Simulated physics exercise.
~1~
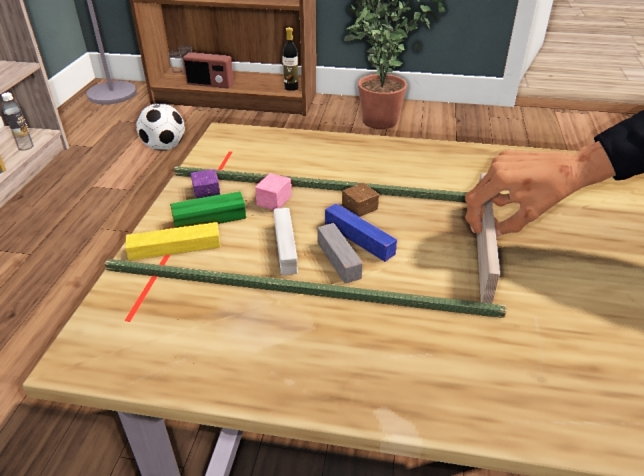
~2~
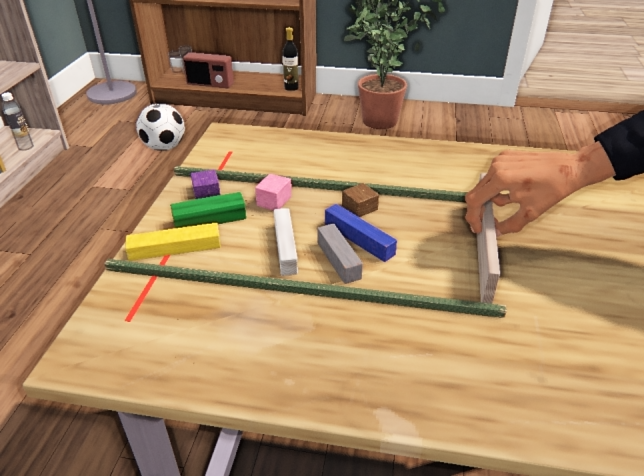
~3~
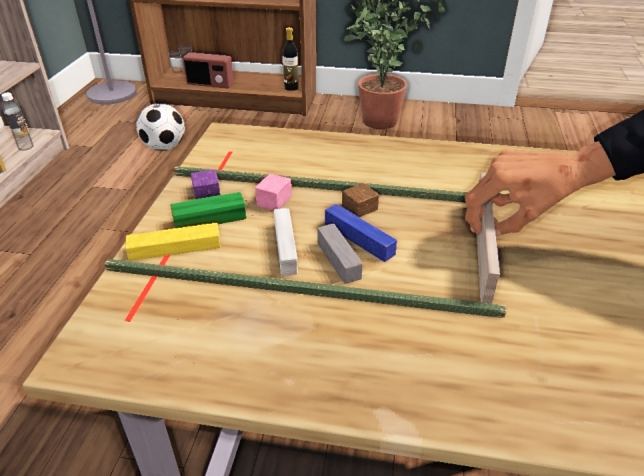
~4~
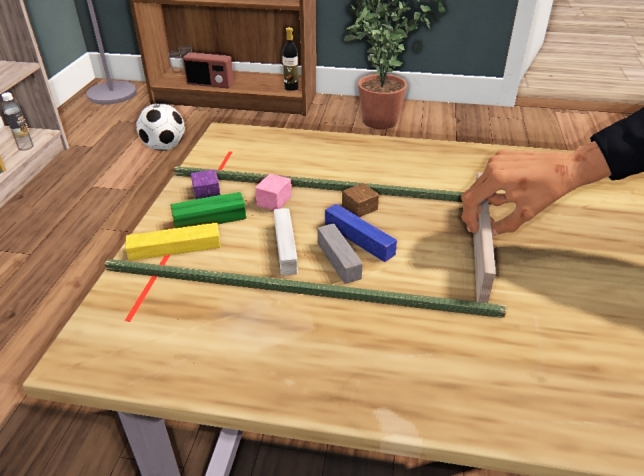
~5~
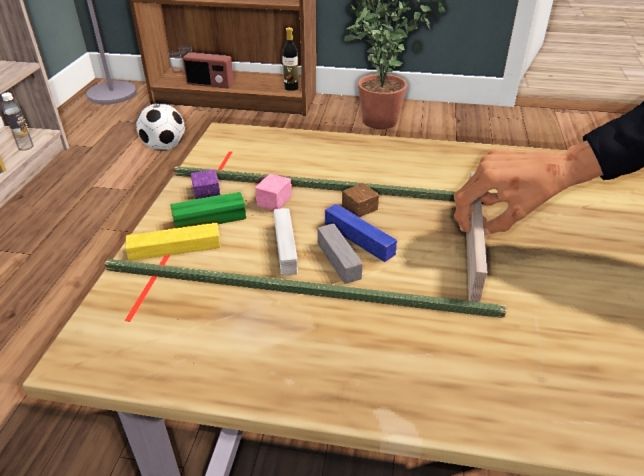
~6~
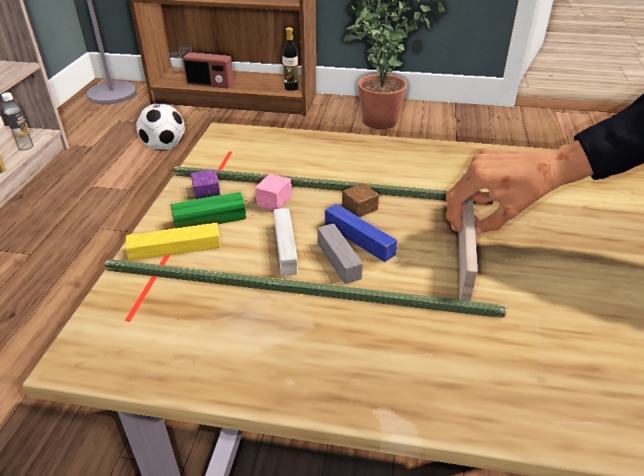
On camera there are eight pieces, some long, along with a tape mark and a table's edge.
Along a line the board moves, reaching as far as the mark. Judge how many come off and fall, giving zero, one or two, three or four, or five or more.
Number falling: Three or four.
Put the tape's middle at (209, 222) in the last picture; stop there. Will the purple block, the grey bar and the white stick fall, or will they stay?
OK, so the purple block comes off, the grey bar stays where it is, and the white stick? It stays where it is.
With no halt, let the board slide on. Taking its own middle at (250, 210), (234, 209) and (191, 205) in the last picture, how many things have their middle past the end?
By position: 0 / 0 / 3.
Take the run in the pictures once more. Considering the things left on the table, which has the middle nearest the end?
Foremost: The pink block.
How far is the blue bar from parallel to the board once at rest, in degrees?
Near 20 degrees.
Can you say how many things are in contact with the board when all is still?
My count gives 3.
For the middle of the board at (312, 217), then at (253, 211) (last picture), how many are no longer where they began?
Counts: 5 and 8.
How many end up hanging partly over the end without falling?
I'd say 2 of them.
Soon after, none off yet; purple block at rest near (205, 184); yellow bar at rest near (174, 242); green stick at rest near (209, 211).
In the end, the number that fall off is three or four; gone, green stick, yellow bar and purple block.
